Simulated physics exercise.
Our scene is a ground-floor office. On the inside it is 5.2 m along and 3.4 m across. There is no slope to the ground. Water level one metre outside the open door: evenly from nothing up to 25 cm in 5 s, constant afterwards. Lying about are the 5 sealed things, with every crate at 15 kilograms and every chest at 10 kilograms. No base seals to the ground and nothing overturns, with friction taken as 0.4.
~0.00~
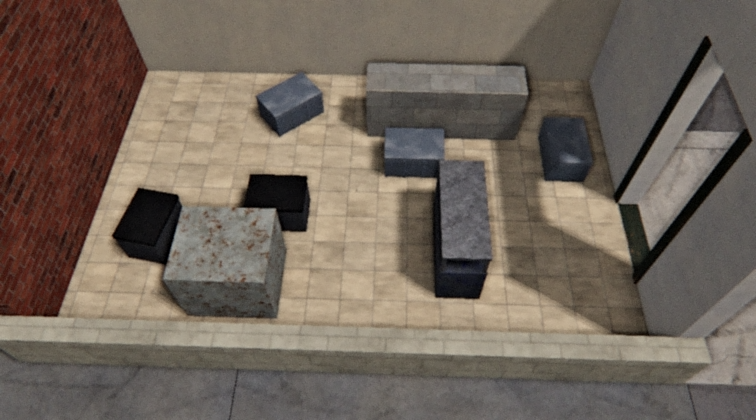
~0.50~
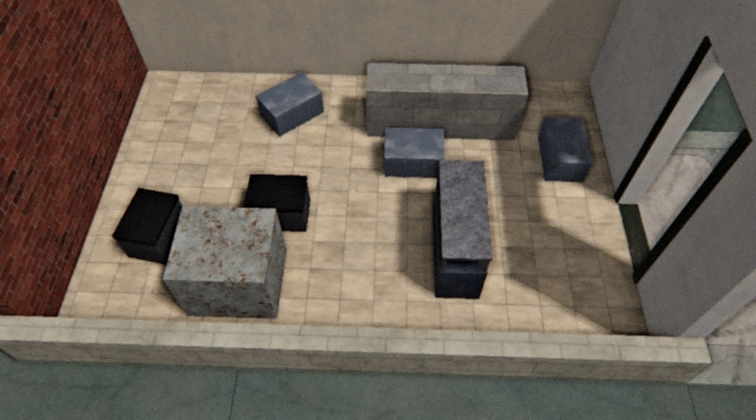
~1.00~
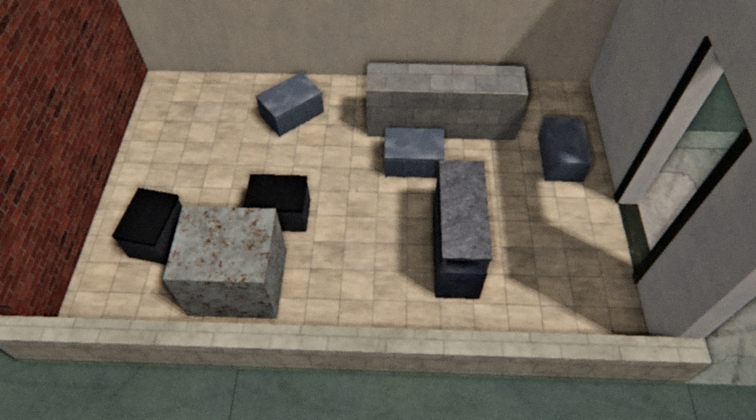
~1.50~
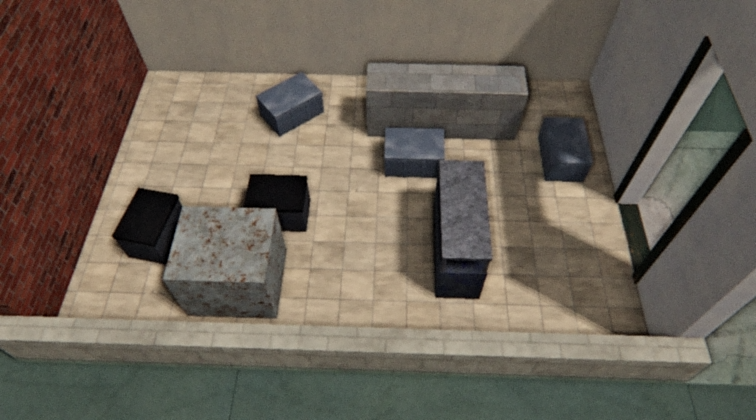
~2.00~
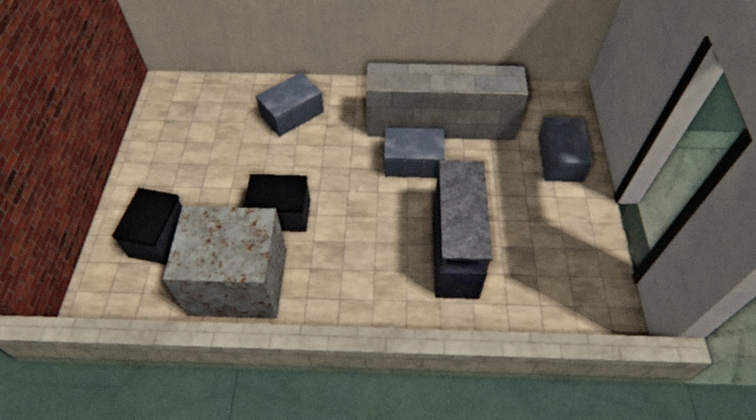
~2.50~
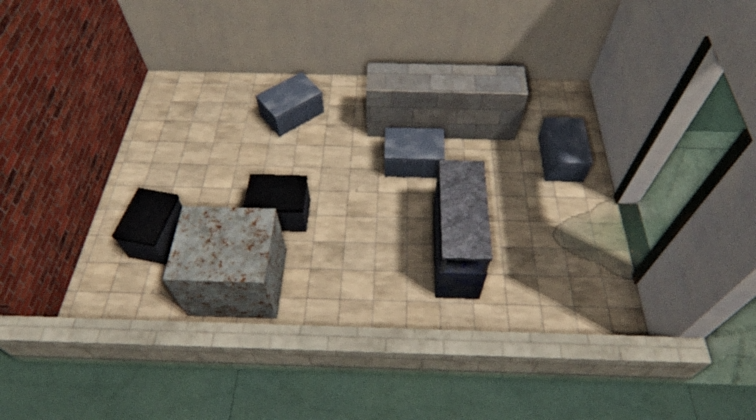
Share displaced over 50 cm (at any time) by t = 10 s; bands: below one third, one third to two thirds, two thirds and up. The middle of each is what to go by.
I expect the share that gets shoved will be in the middle band.
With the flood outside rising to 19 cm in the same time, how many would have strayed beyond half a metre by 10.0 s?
The answer would then be 1.
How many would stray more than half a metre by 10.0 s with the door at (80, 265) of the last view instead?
The answer then is 4.
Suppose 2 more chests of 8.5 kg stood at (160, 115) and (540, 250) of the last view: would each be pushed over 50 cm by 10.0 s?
Taking them in order, the first is within that distance and the second is beyond that distance.
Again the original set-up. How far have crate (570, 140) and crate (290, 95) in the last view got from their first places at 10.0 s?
Shifts: 30 cm / 0 cm.
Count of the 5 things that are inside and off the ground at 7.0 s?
At that time the total is 0.
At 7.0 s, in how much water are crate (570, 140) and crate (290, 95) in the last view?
Around 4 cm and 2 cm.
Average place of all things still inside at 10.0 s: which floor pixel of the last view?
Near (273, 175).
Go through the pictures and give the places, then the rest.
In the first picture, a crate at (568, 139), on the bottom; a crate at (415, 143), on the bottom; water covers 0.0 m2; 0 of 5 have shifted.
In the second picture, a crate at (568, 139), on the bottom; a crate at (415, 143), on the bottom; water covers 0.0 m2; 0 of 5 have shifted.
In the third picture, a crate at (568, 139) rests on the ground; a crate at (415, 143) rests on the ground; water covers 0.0 m2; 0 of 5 have shifted.
In the fourth picture, a crate at (568, 139) rests on the ground; a crate at (415, 143) rests on the ground; 0.0 m2 under water; 0 of 5 have shifted.
In the fifth picture, a crate at (568, 139) rests on the ground; a crate at (415, 143), on the bottom; 0.0 m2 under water; 0 of 5 have shifted.
In the sixth picture, a crate at (568, 139) rests on the ground; a crate at (415, 143), on the bottom; water covers 0.3 m2; 0 of 5 have shifted.
After 3.5 s 0 of 5 are over 50 cm from their spots; 0 afloat.
After 4.5 s 0 of 5 are over 50 cm from their spots; 0 afloat.
After 7.0 s 1 of 5 are over 50 cm from their spots; 0 afloat.
After 10.0 s 2 of 5 are over 50 cm from their spots, and 2 have been at some point; 3 afloat.
